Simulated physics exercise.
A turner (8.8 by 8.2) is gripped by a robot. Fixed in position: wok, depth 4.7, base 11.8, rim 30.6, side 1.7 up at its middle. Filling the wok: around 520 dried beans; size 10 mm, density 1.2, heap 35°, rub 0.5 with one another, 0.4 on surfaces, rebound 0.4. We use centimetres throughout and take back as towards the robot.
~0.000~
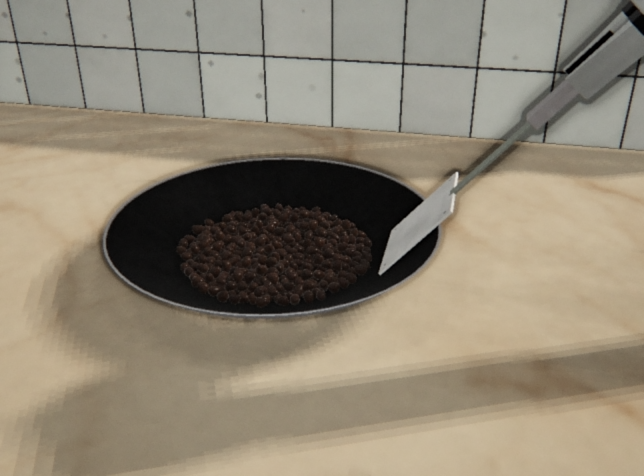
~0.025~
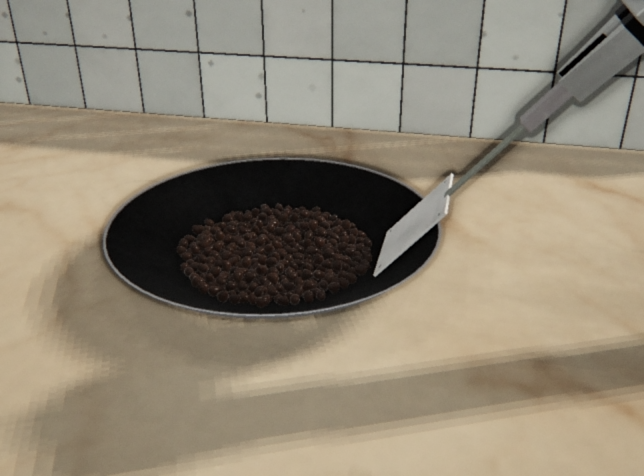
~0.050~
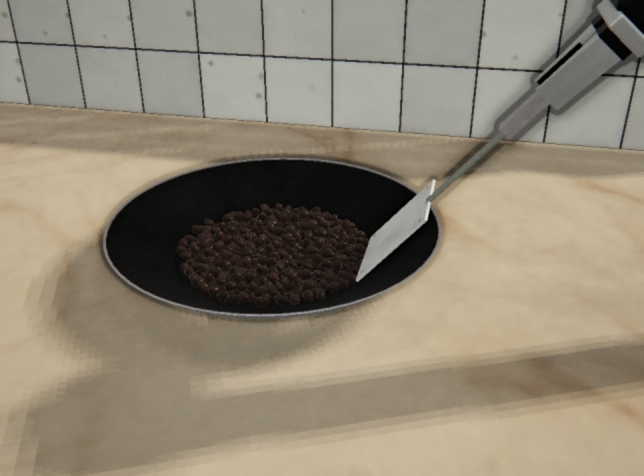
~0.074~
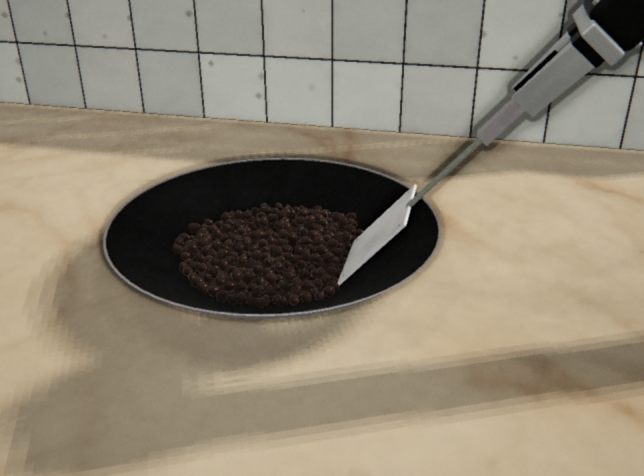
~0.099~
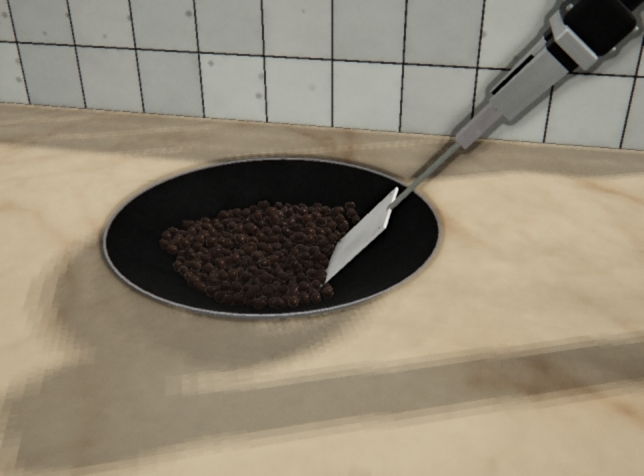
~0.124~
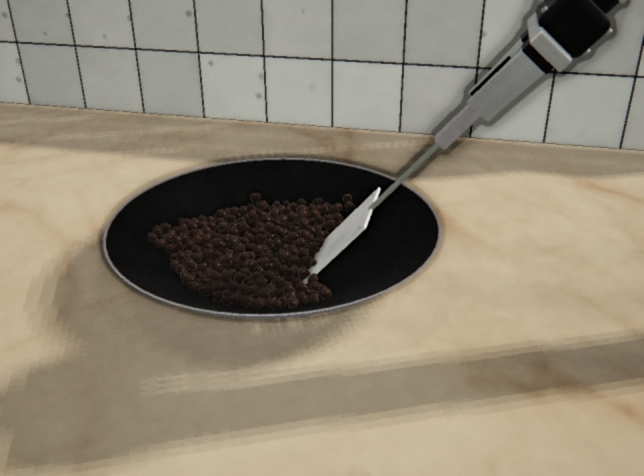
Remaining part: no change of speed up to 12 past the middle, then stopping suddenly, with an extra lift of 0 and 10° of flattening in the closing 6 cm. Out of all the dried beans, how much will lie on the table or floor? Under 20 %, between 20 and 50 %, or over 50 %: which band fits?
The band that fits is between 20 and 50 %.
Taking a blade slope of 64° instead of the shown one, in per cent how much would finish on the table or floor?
Around 35 in a hundred.
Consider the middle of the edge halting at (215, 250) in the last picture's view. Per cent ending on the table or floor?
Around 5 percent ends on the table or floor.
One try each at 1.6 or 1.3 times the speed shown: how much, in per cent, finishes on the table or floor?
Try one about 45 %, try two about 40 %.
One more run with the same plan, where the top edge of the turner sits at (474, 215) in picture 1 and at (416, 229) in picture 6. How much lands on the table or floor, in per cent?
25 %.
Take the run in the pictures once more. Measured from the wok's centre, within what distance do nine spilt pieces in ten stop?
About 30 cm.
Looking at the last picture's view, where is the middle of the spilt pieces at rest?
Near pixel (54, 241).
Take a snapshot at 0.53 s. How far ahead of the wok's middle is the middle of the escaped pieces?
I'd say some 22 centimetres.
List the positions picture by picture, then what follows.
In the first picture, the turner top edge at (455, 191), sloping 50°; upper third of the load around (273, 243), from x 180 to 370, top at y 210; 519 in the wok.
In the second picture, the turner top edge at (449, 193), sloping 50°; upper third of the load around (273, 243), from x 180 to 370, top at y 210.
In the third picture, the turner top edge at (430, 199), sloping 50°; upper third of the load around (273, 243), from x 180 to 365, top at y 210.
In the fourth picture, the turner top edge at (411, 204), sloping 50°; upper third of the load around (272, 241), from x 175 to 360, top at y 210.
In the fifth picture, the turner top edge at (391, 206), sloping 50°; upper third of the load around (260, 238), from x 165 to 360, top at y 205.
In the sixth picture, the turner top edge at (373, 207), sloping 50°; upper third of the load around (250, 236), from x 150 to 355, top at y 200; 519 in the wok.
After 0.21 s, sloping 50°, highest piece 5 above the table; 519 in the wok.
After 0.29 s, sloping 47°, highest piece 7 above the table; 509 in the wok, 10 on the blade or in flight.
After 0.53 s, sloping 40°, highest piece 6 above the table; 343 in the wok, 173 on the table or floor, 3 on the blade or in flight.
After 1.58 s, sloping 40°, highest piece 5 above the table; 342 in the wok, 177 on the table or floor.
In the end, 342 in the wok, 177 on the table or floor. That is 34 % on the table or floor.
